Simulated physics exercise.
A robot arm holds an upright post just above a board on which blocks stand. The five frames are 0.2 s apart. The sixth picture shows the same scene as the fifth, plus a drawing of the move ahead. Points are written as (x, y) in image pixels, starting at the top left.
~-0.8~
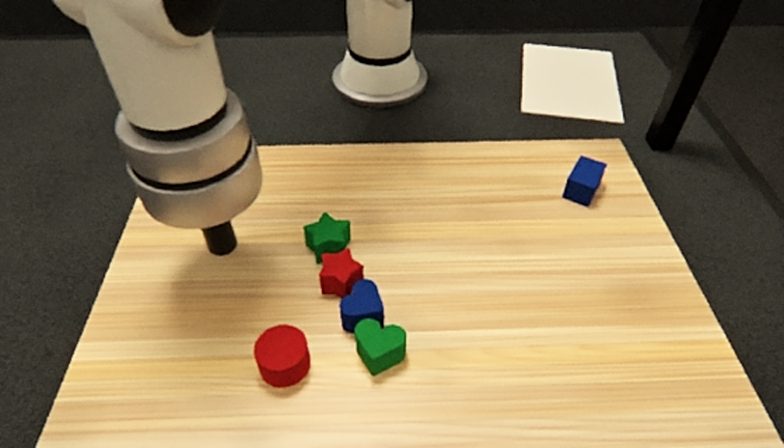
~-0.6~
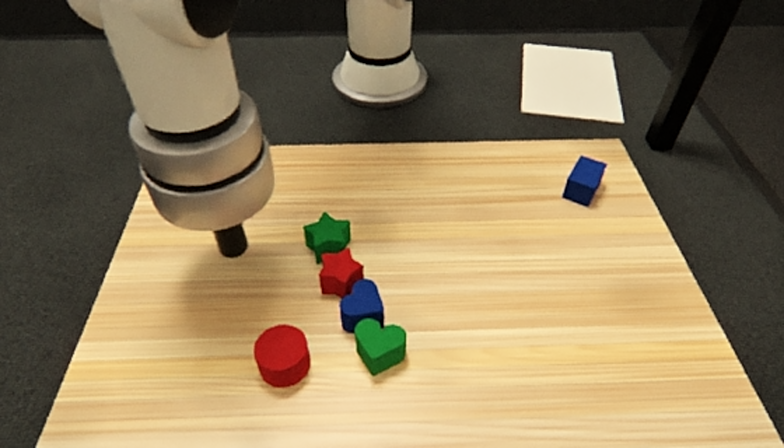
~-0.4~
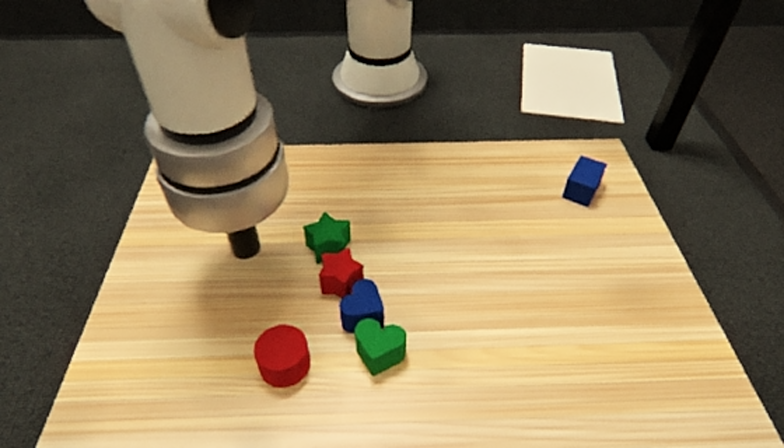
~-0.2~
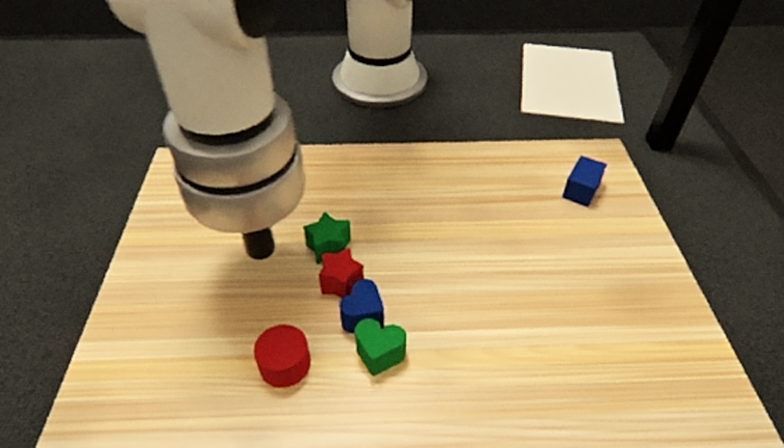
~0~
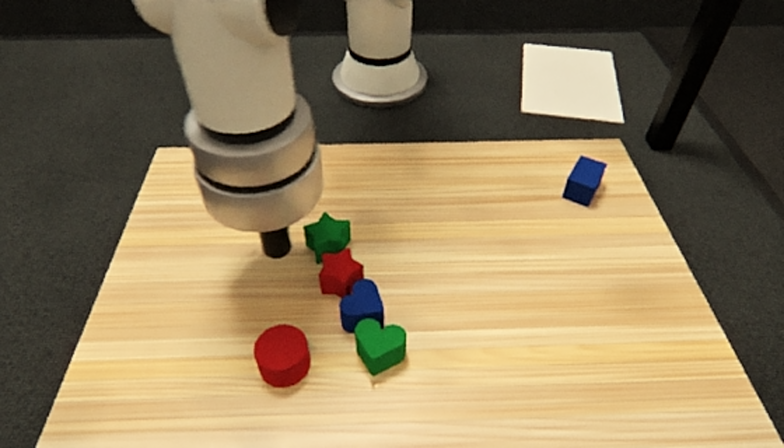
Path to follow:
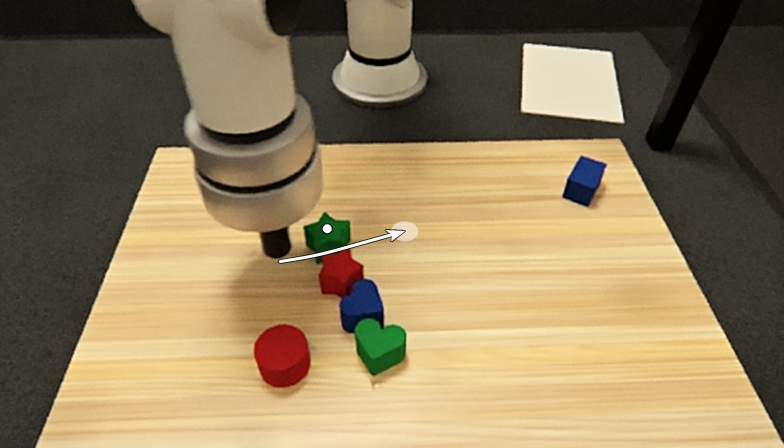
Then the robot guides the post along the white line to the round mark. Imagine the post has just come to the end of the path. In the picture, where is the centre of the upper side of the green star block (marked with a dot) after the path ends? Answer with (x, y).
When the path ends, it will be at (427, 199).
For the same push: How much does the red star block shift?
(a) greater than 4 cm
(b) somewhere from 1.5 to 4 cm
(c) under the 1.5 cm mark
The one that fits is c, under the 1.5 cm mark.
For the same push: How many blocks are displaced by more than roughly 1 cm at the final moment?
Blocks moved: One.
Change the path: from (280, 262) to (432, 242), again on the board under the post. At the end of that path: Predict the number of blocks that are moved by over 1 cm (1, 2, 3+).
The answer is one block, counting only moves over 1 cm.
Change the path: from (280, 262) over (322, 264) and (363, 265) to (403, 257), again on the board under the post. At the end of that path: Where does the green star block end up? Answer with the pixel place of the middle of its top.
The answer is (353, 223).
The line goes from (280, 262) by way of (345, 248) to (405, 231); the dot is on the green star block.
On the path given first. One third of the way, post at (324, 241); green star block at (350, 223).
Two thirds of the way, post at (365, 230); green star block at (390, 211).
At the end, post at (405, 219); green star block at (427, 199); red star block unmoved.
